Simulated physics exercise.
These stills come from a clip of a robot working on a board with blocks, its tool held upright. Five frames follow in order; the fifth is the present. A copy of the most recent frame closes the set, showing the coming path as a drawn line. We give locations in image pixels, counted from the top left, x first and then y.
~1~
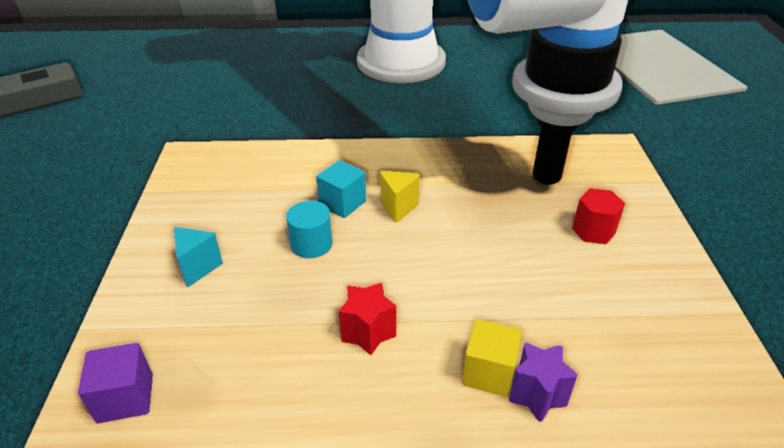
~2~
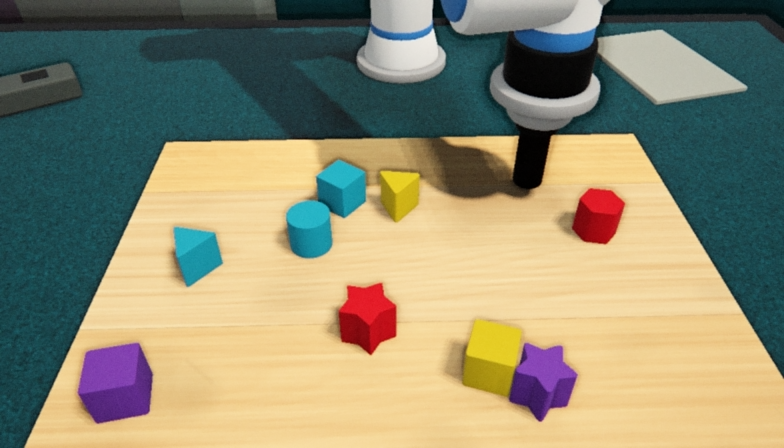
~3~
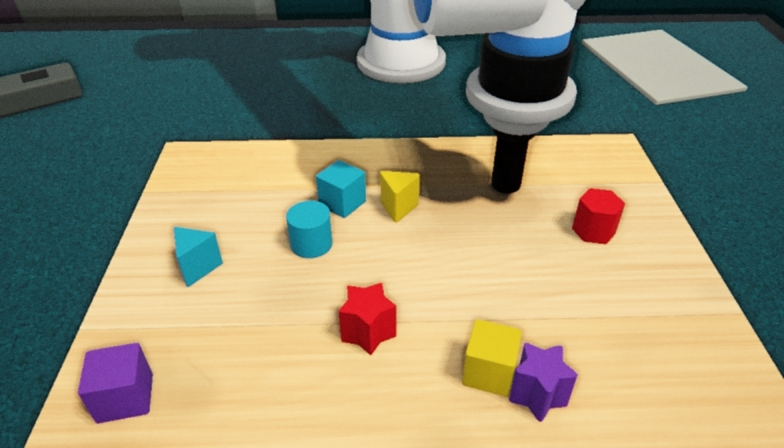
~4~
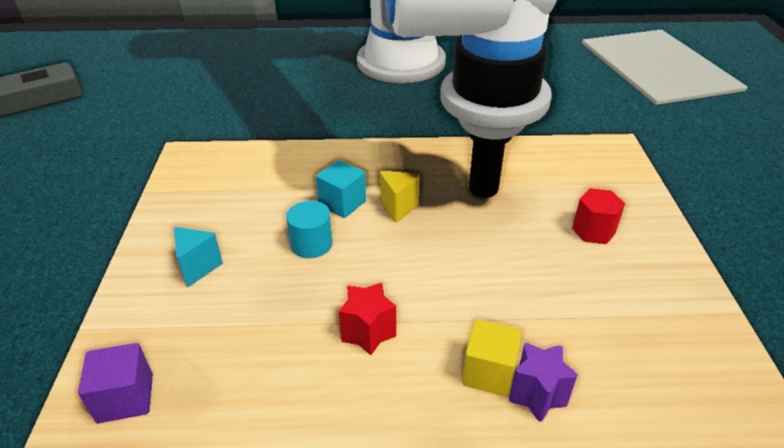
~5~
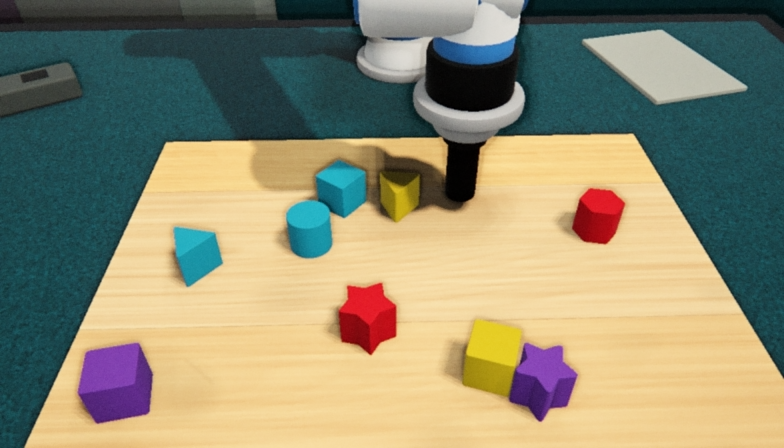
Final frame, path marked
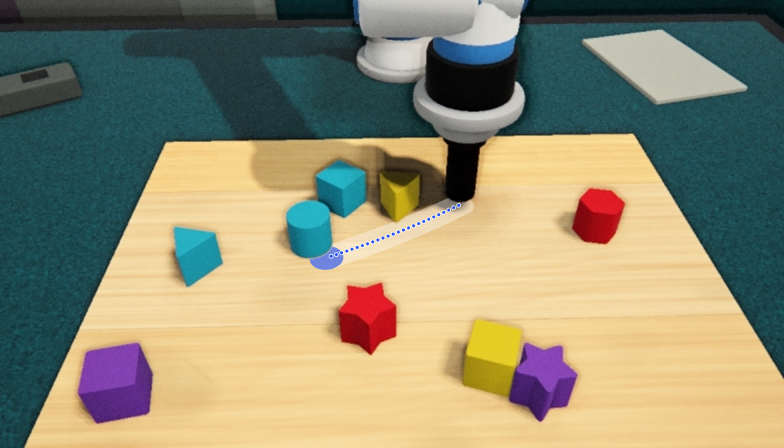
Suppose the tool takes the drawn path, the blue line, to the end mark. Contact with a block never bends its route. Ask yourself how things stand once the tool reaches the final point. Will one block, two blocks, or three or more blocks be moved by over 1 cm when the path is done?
Blocks displaced: 1.
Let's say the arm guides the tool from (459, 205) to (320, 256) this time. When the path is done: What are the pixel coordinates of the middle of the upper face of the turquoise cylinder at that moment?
For the centre of its top, I'd go with (282, 215).
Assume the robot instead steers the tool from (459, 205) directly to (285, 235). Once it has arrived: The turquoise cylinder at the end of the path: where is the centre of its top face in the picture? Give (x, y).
The top centre is at (271, 230).
The drawn path runs from (459, 205) via (419, 223) and (375, 241), ending at (327, 258).
The first path, step by step. One third of the way, tool at (418, 213); nothing pushed yet.
Two thirds of the way, tool at (373, 231); nothing pushed yet.
At the end, tool at (325, 247); turquoise cylinder at (292, 214); yellow triangle not moved.
